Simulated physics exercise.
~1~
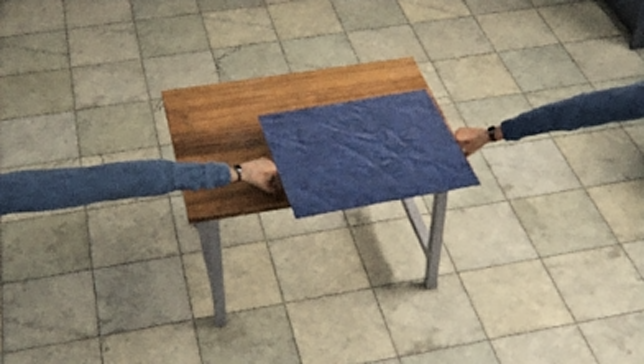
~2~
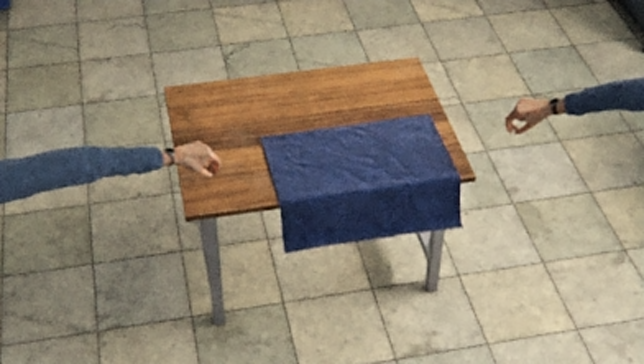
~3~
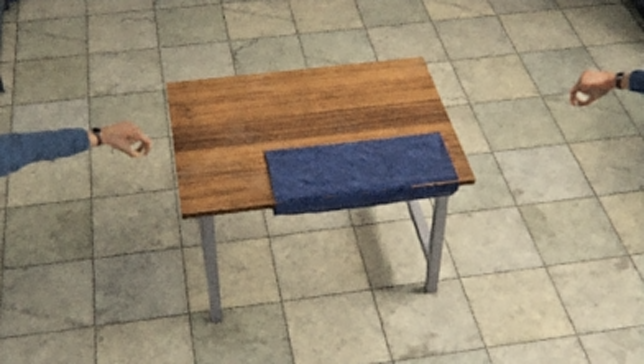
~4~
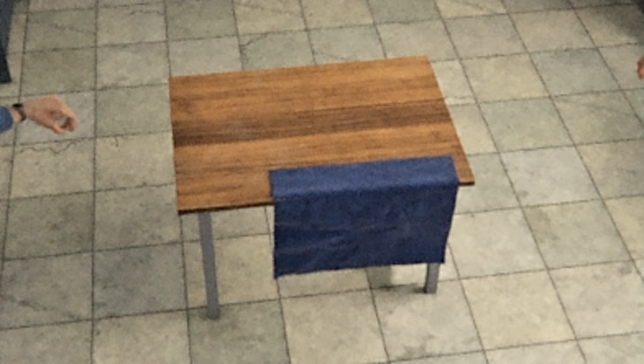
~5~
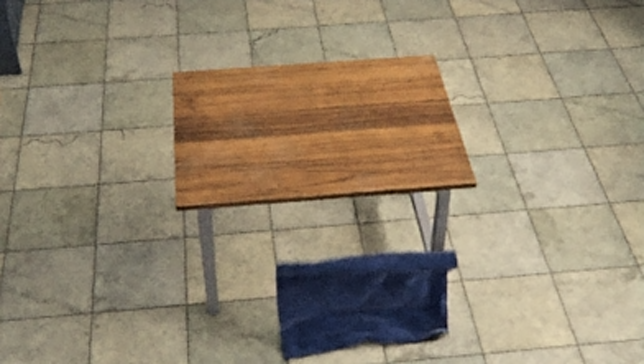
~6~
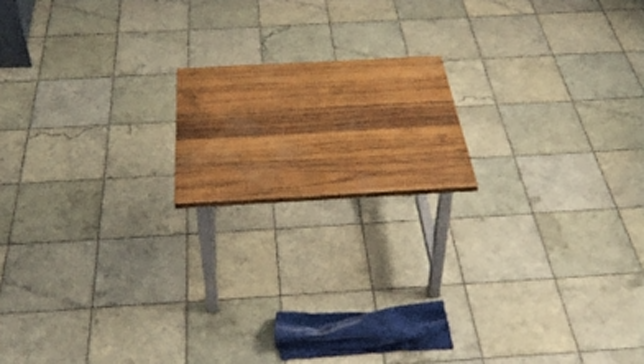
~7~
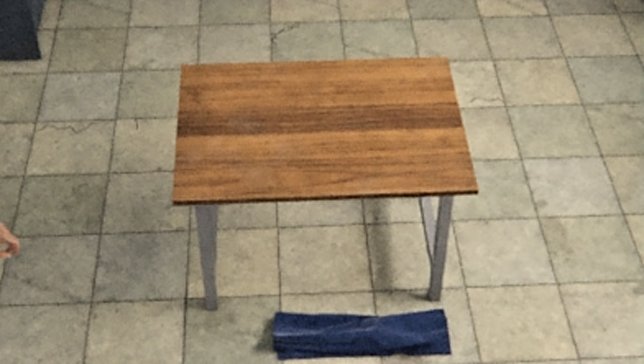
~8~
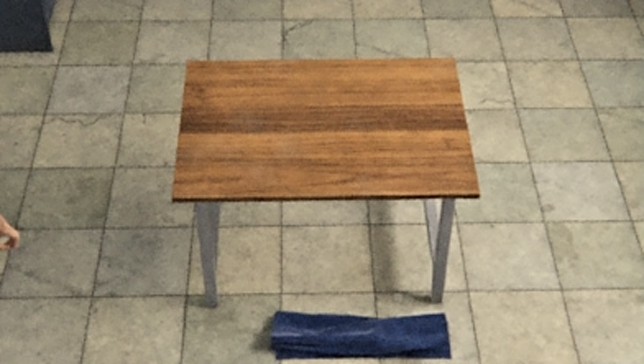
The video shows two hands releasing a blue cloth flat over the front edge of a wooden table and withdrawing to either side. The overhanging cloth folds down, slides off the front edge, and drops to the tiled floor, where it stays in a crumpled strip.
